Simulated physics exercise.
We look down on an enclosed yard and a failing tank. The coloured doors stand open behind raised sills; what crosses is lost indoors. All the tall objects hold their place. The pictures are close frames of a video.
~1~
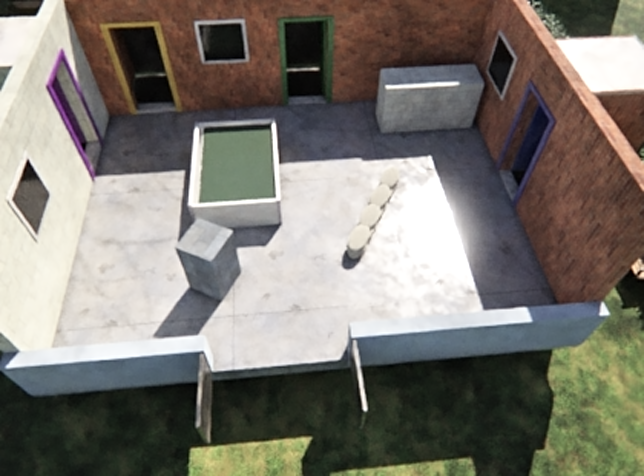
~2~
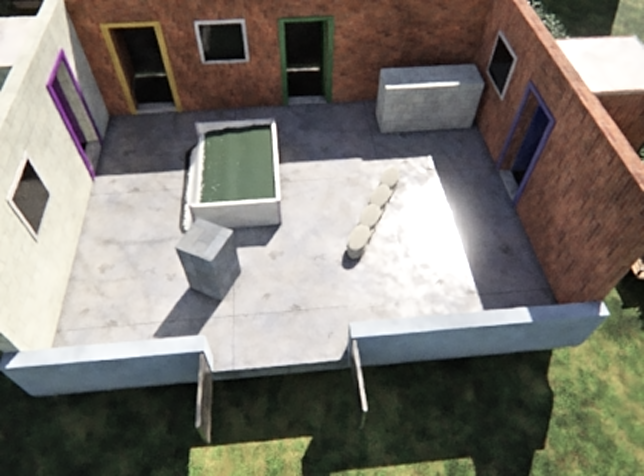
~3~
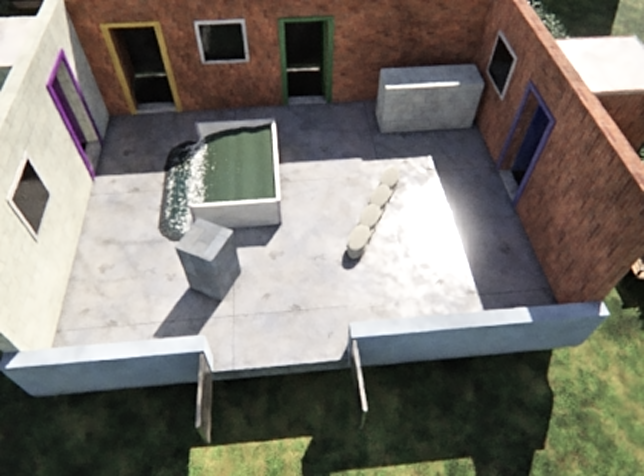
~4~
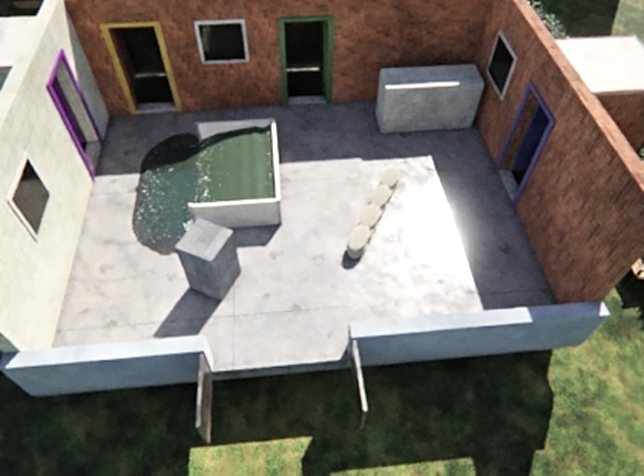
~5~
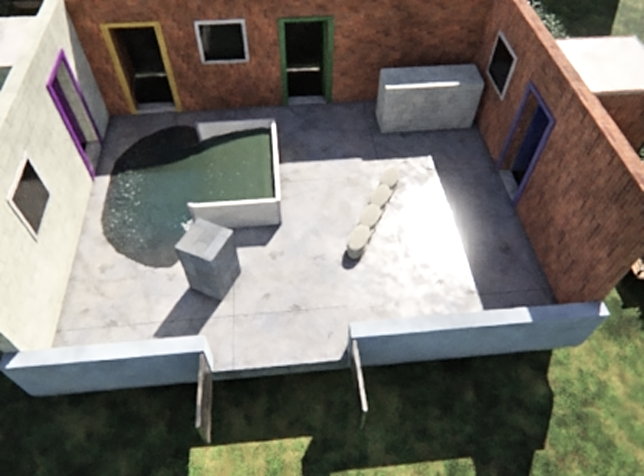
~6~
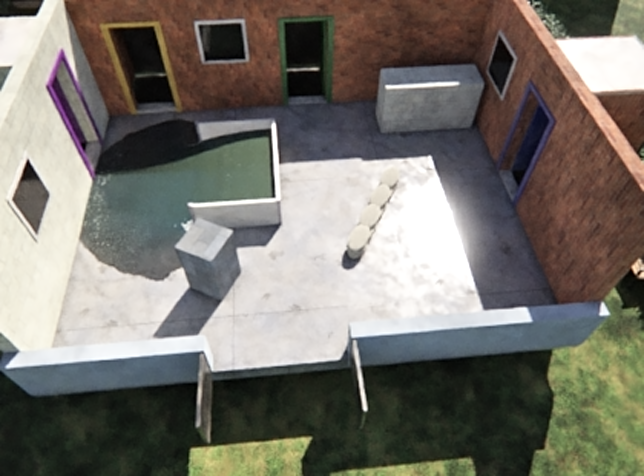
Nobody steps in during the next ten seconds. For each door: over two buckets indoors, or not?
One by one: The purple door floods; the blue door holds within the limit; the green door holds within the limit; the yellow door floods.
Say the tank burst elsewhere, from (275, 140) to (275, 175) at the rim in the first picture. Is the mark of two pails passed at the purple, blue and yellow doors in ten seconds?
In short: Purple lets less in, blue passes that mark, yellow keeps below it.
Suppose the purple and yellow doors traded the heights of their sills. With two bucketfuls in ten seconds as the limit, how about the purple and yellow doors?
Purple floods; yellow is under.
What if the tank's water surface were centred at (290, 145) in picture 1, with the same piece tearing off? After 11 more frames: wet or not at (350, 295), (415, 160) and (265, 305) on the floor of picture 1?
In that order: Free of water, no water, dry.
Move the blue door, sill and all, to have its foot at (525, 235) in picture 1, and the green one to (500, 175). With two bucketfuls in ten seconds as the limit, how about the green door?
Then: Green keeps below it.
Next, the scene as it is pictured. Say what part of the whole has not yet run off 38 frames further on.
About 90 per cent.
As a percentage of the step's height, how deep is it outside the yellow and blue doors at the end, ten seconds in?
About 40 and 130 per cent.
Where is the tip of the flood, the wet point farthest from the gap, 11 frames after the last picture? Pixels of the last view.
Roughly at (46, 372).
A moment on, water covers 20 % of the floor; the purple door over two buckets in, the blue door not reached, the green door not reached, the yellow door wet at the sill, nothing in.
Next, water covers 20 % of the floor; the purple door over two buckets in, the blue door not reached, the green door not reached, the yellow door wet at the sill, nothing in.
Then, water covers 35 % of the floor; the purple door far over two buckets in, the blue door not reached, the green door not reached, the yellow door over two buckets in.
Later, water covers 65 % of the floor; the purple door far over two buckets in, the blue door not reached, the green door wet at the sill, nothing in, the yellow door over two buckets in.
In the end, water covers 90 % of the floor; the purple door far over two buckets in, the blue door wet at the sill, nothing in, the green door wet at the sill, nothing in, the yellow door over two buckets in.
